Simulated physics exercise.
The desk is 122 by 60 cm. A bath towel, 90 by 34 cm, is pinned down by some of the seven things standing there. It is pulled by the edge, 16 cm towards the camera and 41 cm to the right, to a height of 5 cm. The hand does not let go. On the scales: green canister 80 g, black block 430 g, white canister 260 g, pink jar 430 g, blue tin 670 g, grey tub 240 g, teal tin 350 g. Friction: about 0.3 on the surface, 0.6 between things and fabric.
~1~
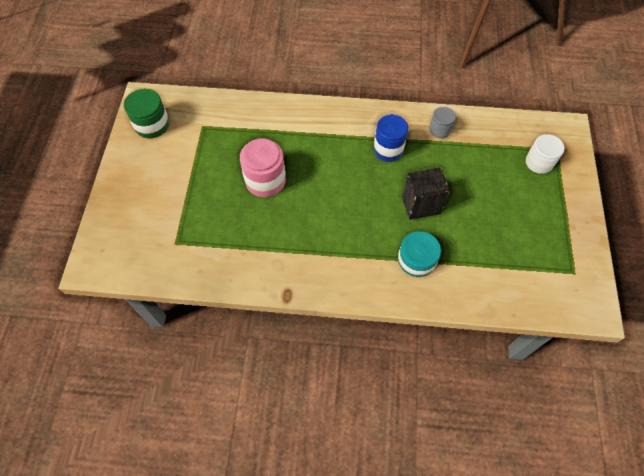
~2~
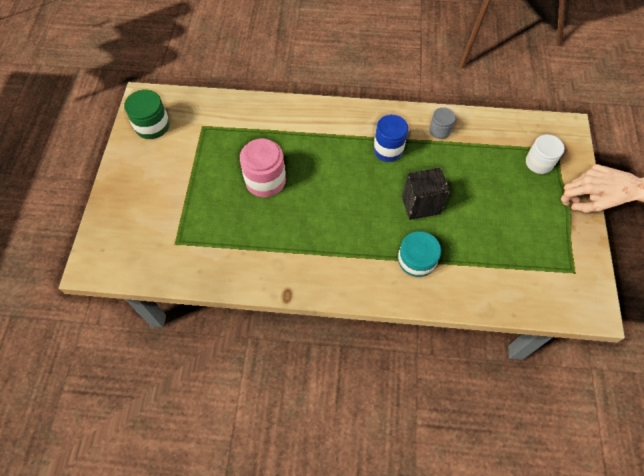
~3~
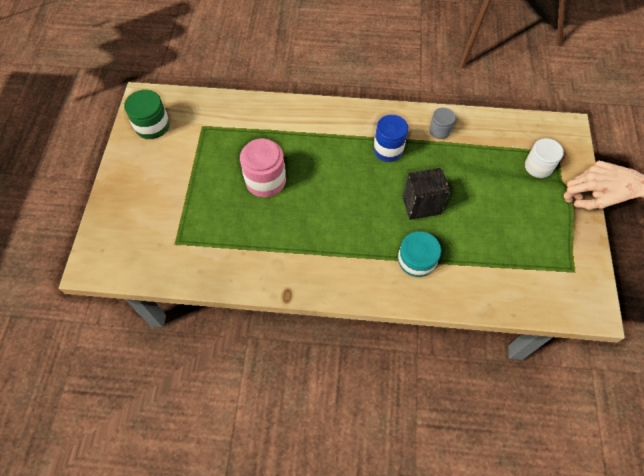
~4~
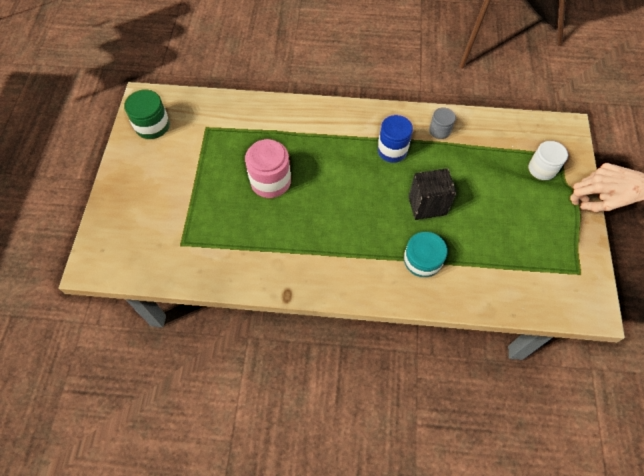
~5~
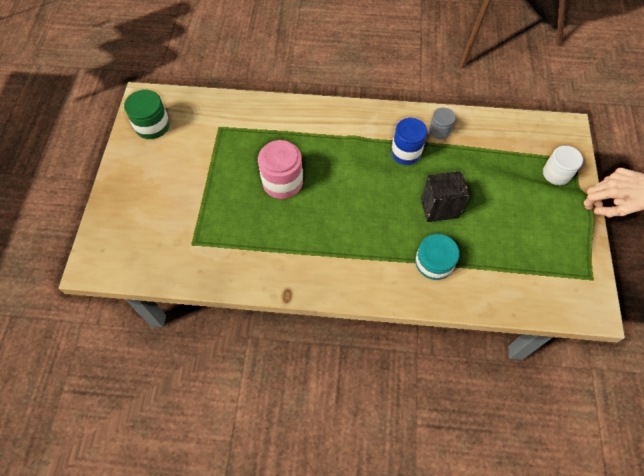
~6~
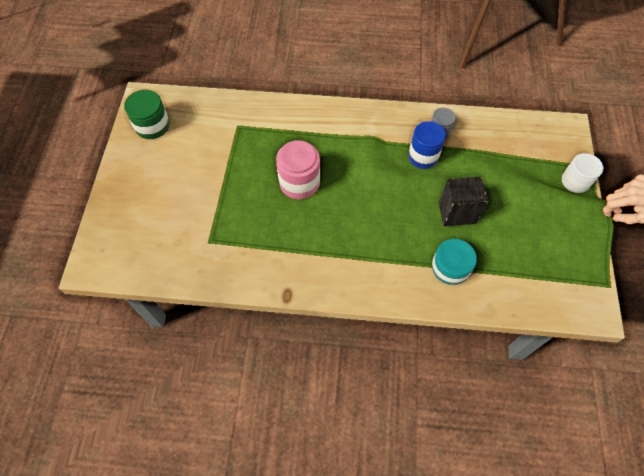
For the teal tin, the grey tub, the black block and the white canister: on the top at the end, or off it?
The teal tin goes over the edge, the grey tub keeps to the top, the black block drops off, the white canister falls off.
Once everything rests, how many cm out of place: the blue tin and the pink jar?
About: Blue tin 50 cm, pink jar 45 cm.
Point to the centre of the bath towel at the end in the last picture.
Around (559, 241).
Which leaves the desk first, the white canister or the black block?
First goes the white one.
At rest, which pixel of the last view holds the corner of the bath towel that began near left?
Around (364, 277).
Next, 85 % of the bath towel is still over the top; white canister on its side, 25 cm off its start, black block 20 cm off its start, teal tin 18 cm off its start.
Then, 75 % of the bath towel is still over the top; white canister over the edge, black block 31 cm off its start, teal tin 29 cm off its start.
After that, 65 % of the bath towel is still over the top; black block 41 cm off its start at (624, 236), teal tin 38 cm off its start at (603, 302), white canister over the edge.
Later, 65 % of the bath towel is still over the top; black block lifted 6 cm, teal tin 41 cm off its start, white canister over the edge.
At the end, 60 % of the bath towel is still over the top; black block over the edge, teal tin over the edge, white canister over the edge, grey tub 0 cm off its start at (445, 116).
